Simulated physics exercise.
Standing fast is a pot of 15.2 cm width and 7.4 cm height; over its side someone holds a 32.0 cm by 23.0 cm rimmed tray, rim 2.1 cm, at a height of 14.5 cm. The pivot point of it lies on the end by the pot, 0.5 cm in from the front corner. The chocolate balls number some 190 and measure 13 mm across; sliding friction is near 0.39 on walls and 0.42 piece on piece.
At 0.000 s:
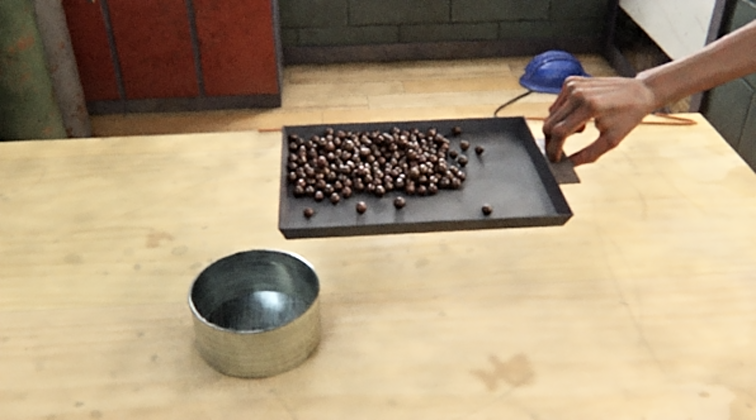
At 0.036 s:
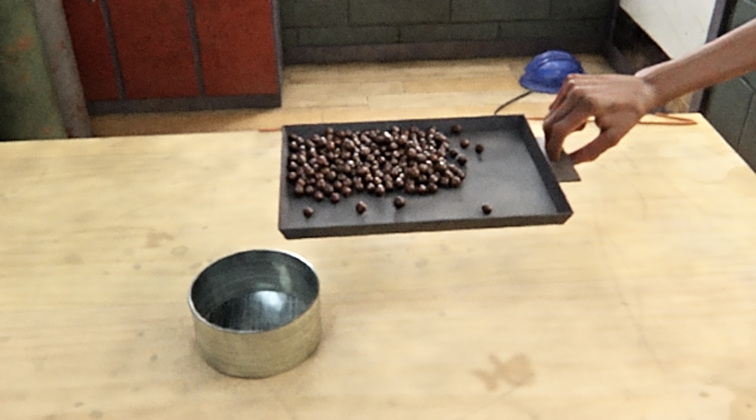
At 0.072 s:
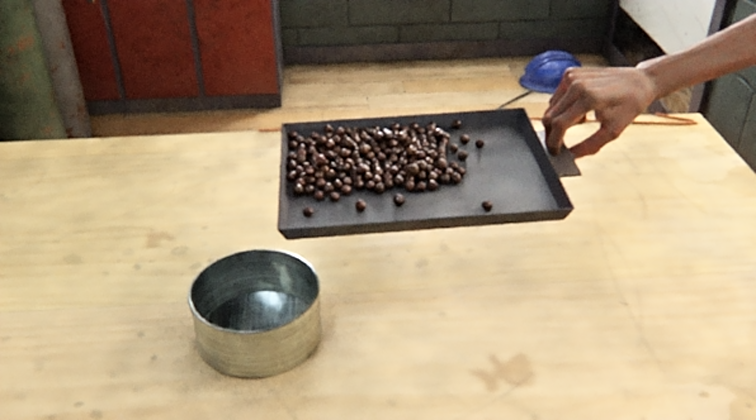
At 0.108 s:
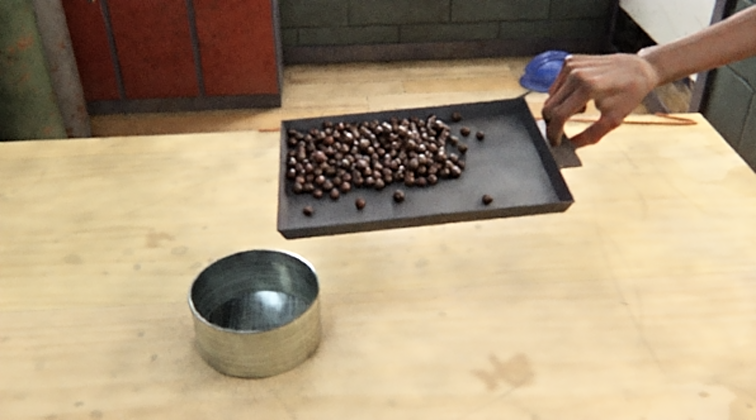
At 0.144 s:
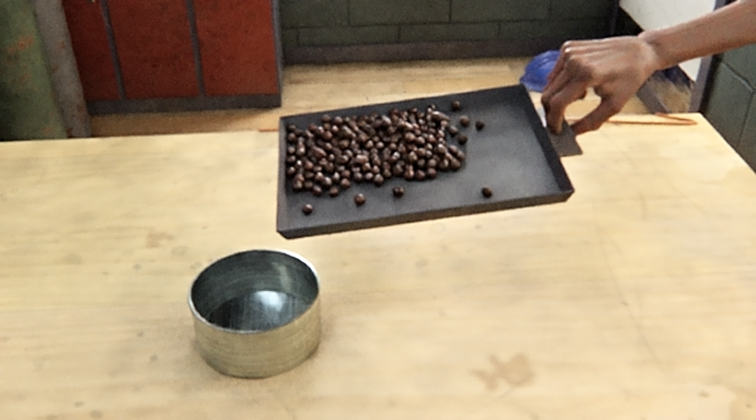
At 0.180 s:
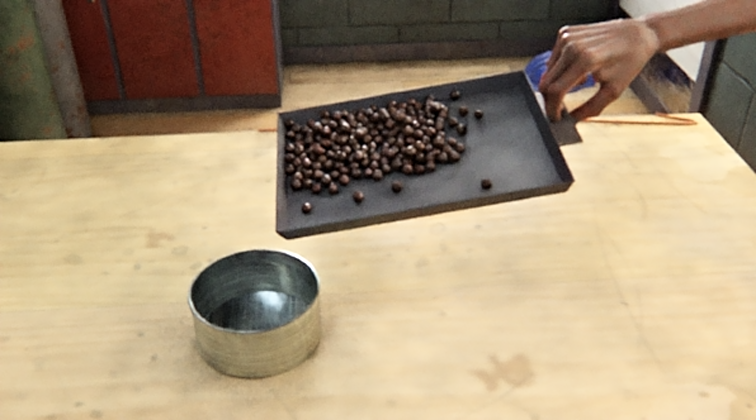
To begin with, a hand at the right holds a dark rimmed tray of small brown balls level above a wooden table, near a round metal pot. The hand then slowly raises the tray's right side, tilting it slightly toward the left, while the balls stay bunched and the pot stays still.
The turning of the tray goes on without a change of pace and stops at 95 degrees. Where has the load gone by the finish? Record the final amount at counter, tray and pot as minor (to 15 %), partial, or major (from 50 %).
Final: Counter minor, tray minor, pot major.
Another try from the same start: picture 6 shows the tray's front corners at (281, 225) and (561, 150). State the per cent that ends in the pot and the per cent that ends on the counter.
Pot: 20, counter: 80.
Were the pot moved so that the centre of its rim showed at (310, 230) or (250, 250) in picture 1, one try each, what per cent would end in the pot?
Try one: ~ 0 %; try two: ~ 20 %.
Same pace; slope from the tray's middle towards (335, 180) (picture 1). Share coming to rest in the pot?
Some 25 per cent.
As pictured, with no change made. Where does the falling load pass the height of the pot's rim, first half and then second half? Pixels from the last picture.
First near (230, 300), then at (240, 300).
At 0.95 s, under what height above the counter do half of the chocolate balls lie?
Height: Around 14 cm.
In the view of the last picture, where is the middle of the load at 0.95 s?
Load centre, approx.: (243, 246) px.
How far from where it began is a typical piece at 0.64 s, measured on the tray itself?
I'd say close to 10 centimetres.
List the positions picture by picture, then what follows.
The first picture shows tray tilt 0 degrees, front corners at (285, 225) and (565, 211); middle of the pieces at (371, 160); pot at (254, 288).
The second picture shows tray tilt 0 degrees, front corners at (285, 225) and (566, 209); middle of the pieces at (371, 159).
The third picture shows tray tilt 2 degrees, front corners at (285, 225) and (566, 205); middle of the pieces at (370, 157).
The fourth picture shows tray tilt 4 degrees, front corners at (284, 225) and (566, 197), lowest corner left front; middle of the pieces at (370, 152).
The fifth picture shows tray tilt 7 degrees, front corners at (283, 226) and (567, 187), lowest corner left front; middle of the pieces at (369, 146).
The sixth picture shows tray tilt 11 degrees, front corners at (283, 226) and (566, 177), lowest corner left front; middle of the pieces at (368, 140); pot at (254, 288). Its pace works out near 90 degrees a second.
After 0.64 s, tilt 51 degrees; the tray holds 95 %, the pot 0 %.
Then, at 0.95 s, tilt 78 degrees; the tray holds 45 %, the pot 35 %.
After 1.36 s, tilt 95 degrees; the tray holds 0 %, the pot 95 %.
In the end, at 1.9 s, counter 5 %, tray 0 %, pot 95 %.
